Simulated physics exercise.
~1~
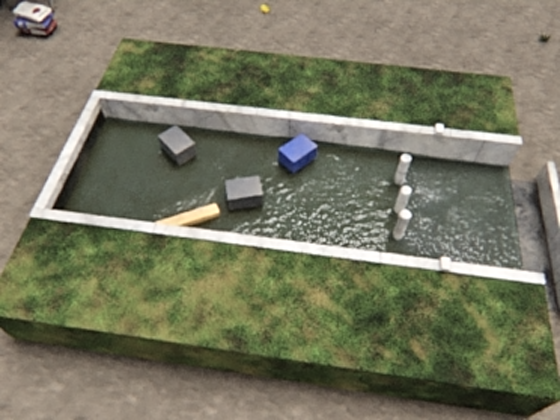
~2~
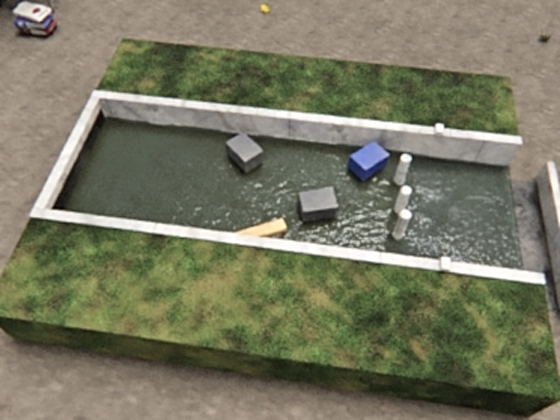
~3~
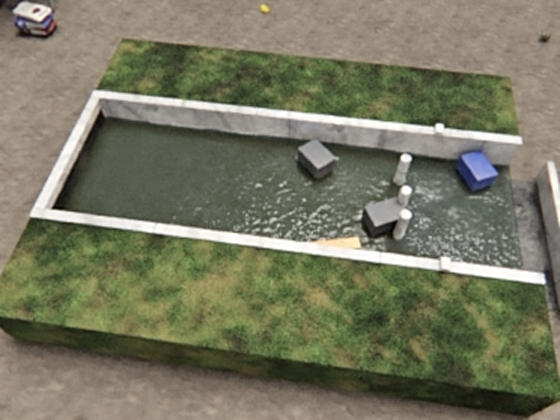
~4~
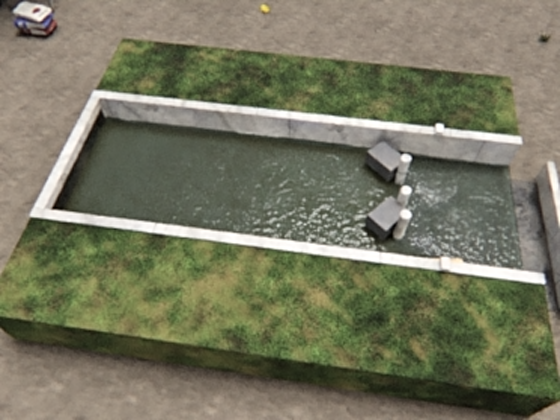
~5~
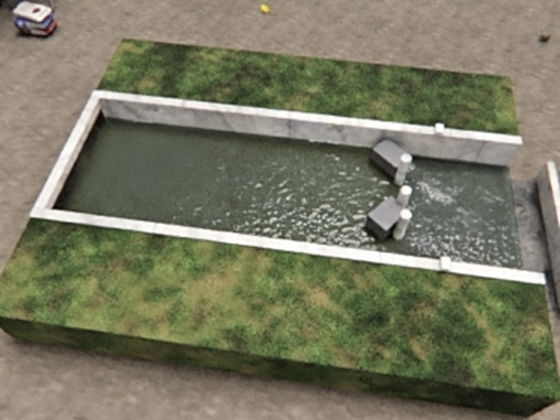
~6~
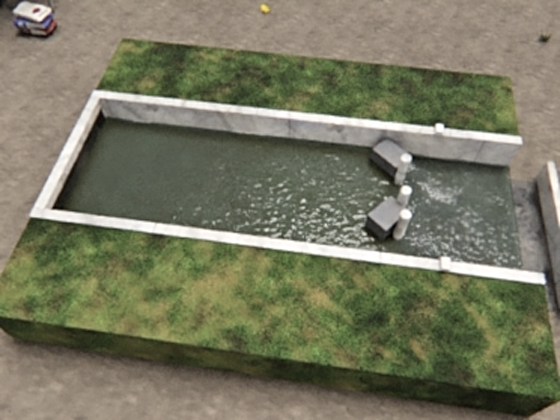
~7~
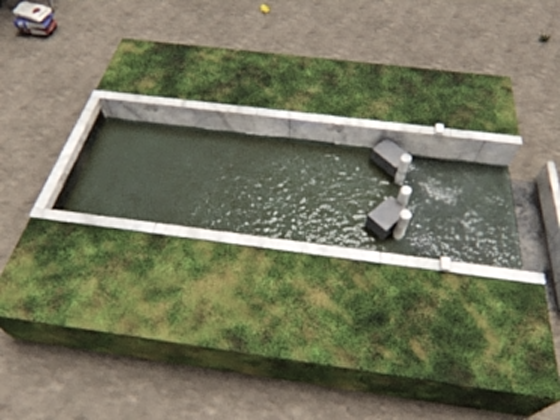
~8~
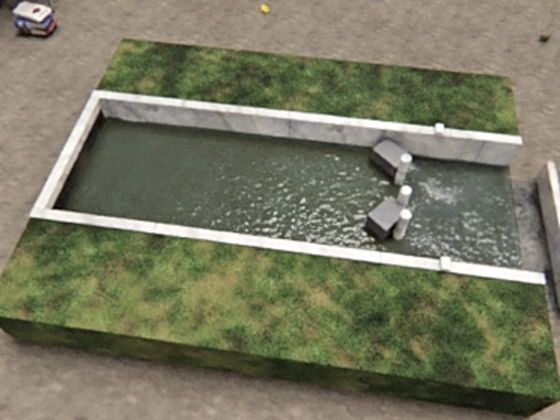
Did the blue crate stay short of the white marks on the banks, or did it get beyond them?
The blue crate got beyond the white marks on the banks. It floated past the posts near the far wall and then went out of view on the right.
A blue crate, two gray crates and a wooden beam drifted right along a walled channel. The blue crate passed the white posts and left, the beam also disappeared, and both gray crates ended up resting against the posts.
